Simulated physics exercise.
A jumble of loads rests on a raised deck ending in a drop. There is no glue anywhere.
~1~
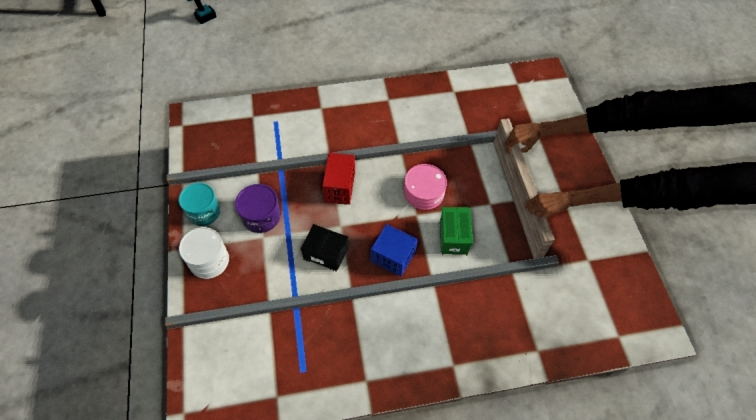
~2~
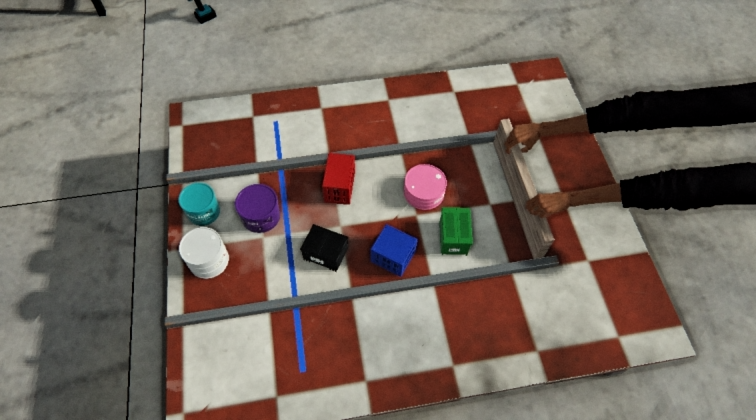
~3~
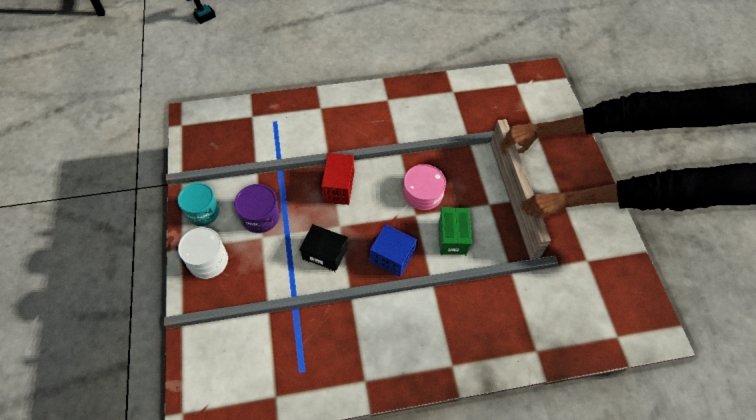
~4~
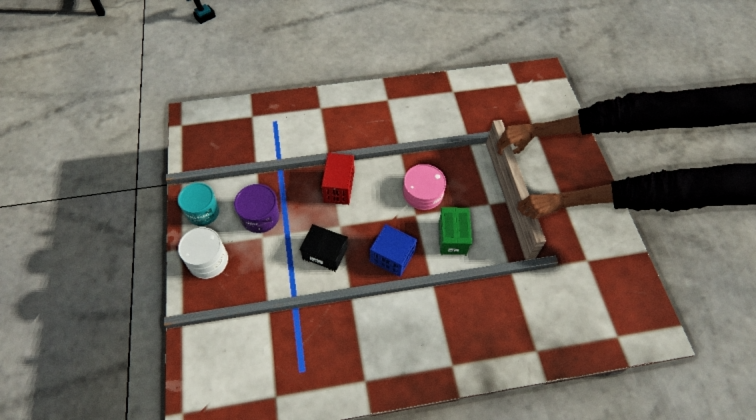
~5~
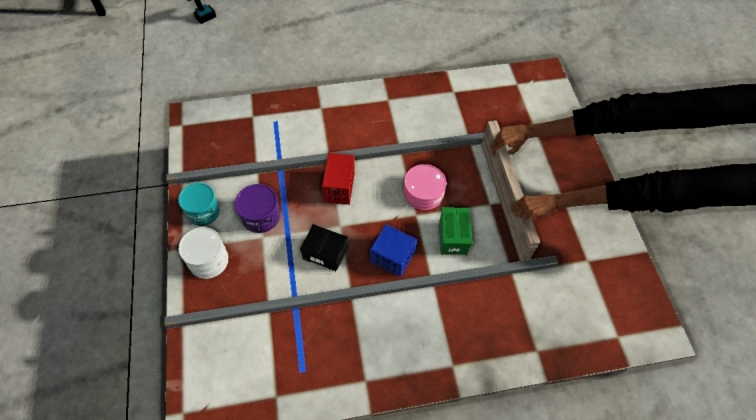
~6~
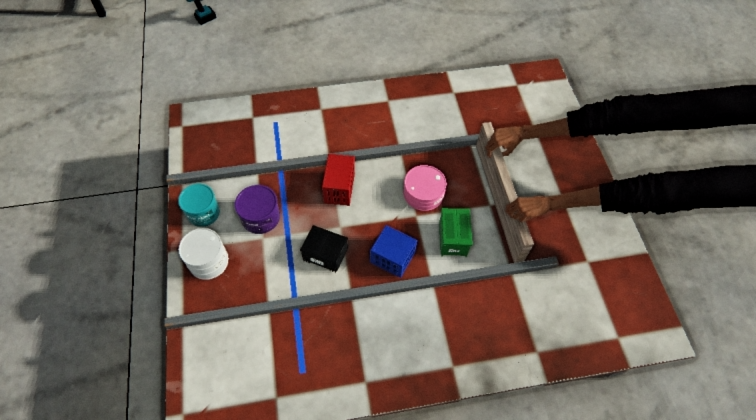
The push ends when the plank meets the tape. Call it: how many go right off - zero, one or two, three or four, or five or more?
Zero go off.
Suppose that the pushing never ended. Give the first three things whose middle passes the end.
Listing earliest first, you get the turquoise pail, the white canister and the purple pail.
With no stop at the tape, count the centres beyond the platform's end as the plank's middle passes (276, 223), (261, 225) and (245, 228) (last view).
In order of the places given, that's 0, 1 and 2.
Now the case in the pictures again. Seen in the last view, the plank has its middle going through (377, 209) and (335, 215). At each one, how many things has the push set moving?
At the first spot 5, then 5.
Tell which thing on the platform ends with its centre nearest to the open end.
The turquoise pail, that one.
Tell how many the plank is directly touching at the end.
All in all, 3.
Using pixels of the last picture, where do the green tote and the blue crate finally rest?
Roughly (276, 262), and the other roughly (244, 288).
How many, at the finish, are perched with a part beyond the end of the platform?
The tally is 0.
A little later, none off yet; turquoise pail at rest near (200, 206); white canister at rest near (204, 254); purple pail at rest near (258, 210).
When it is over, the number that fall off is zero.
